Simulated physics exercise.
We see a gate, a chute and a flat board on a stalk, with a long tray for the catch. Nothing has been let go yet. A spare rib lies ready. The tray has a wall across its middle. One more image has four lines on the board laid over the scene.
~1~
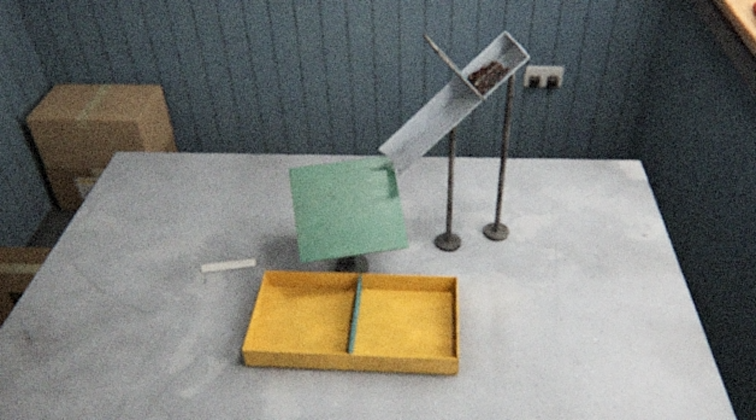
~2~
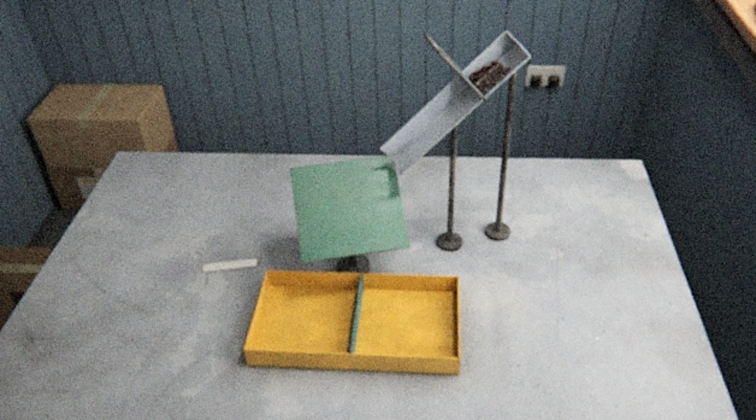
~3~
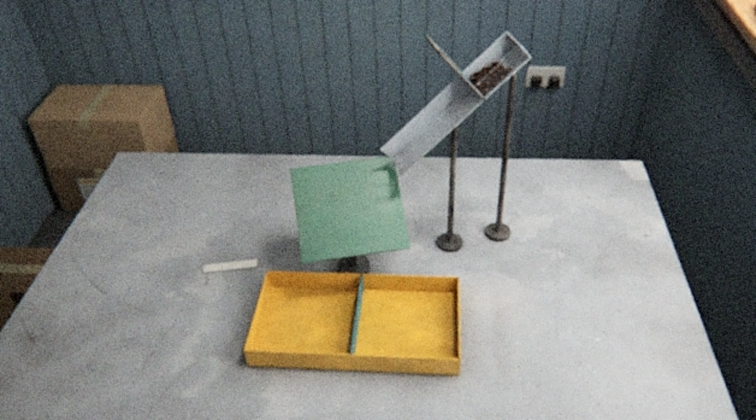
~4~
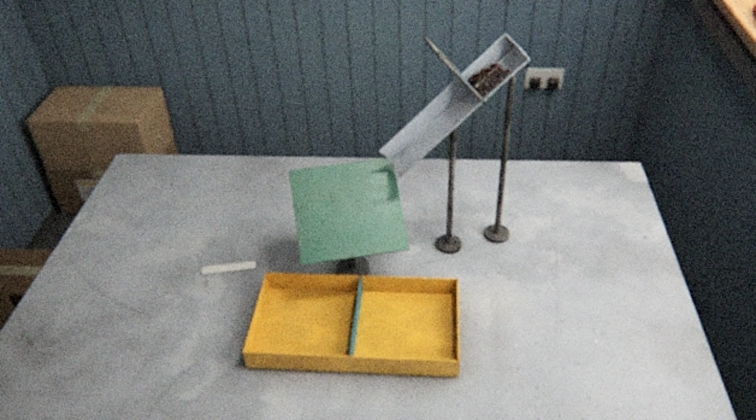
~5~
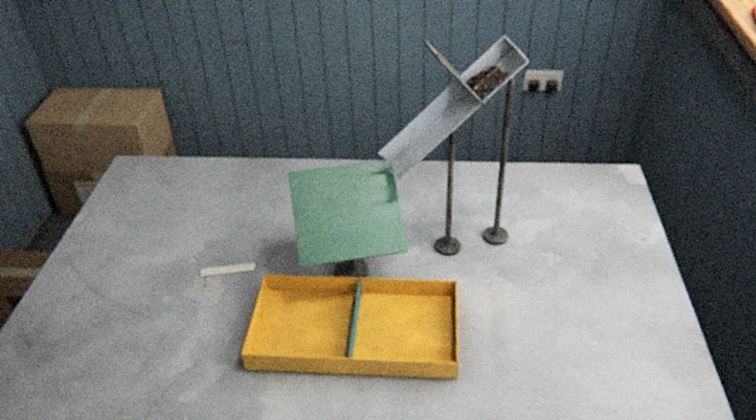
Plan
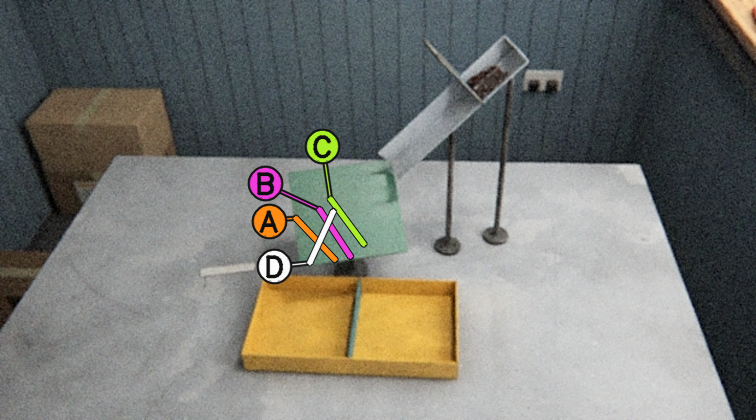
Small brown balls sit still behind a gate in a chute above a green board.
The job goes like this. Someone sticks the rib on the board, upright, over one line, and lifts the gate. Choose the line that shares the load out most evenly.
A beats the others.
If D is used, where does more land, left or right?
The left half.
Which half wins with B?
The right half.
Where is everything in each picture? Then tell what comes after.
In the first frame, load behind the gate at (484, 80), chocolate balls; lip of the chute at (395, 167), sloping fairly steeply.
In the second frame, middle of the board at (349, 207), tilted fairly steeply; middle of its low edge at (356, 255); of its high edge at (342, 161).
In the third frame, front corners of the tray at (244, 350) and (460, 359); front end of its middle wall at (351, 355); gate still shut at (464, 77).
In the fourth frame, middle of the load at (485, 82); lip at (395, 169).
In the fifth frame, middle of the load at (484, 84); lip at (394, 171).
On the marked copy, line A from (295, 218) to (334, 259); line B from (319, 209) to (350, 256); line C from (330, 199) to (363, 244); line D from (333, 211) to (309, 262).
Choosing A, of what is caught, about half in the left half, about half in the right.
Choosing B, of what is caught, a small part in the left half, nearly all in the right.
Choosing C, of what is caught, a small part in the left half, nearly all in the right.
Choosing D, of what is caught, most in the left half, a small part in the right.
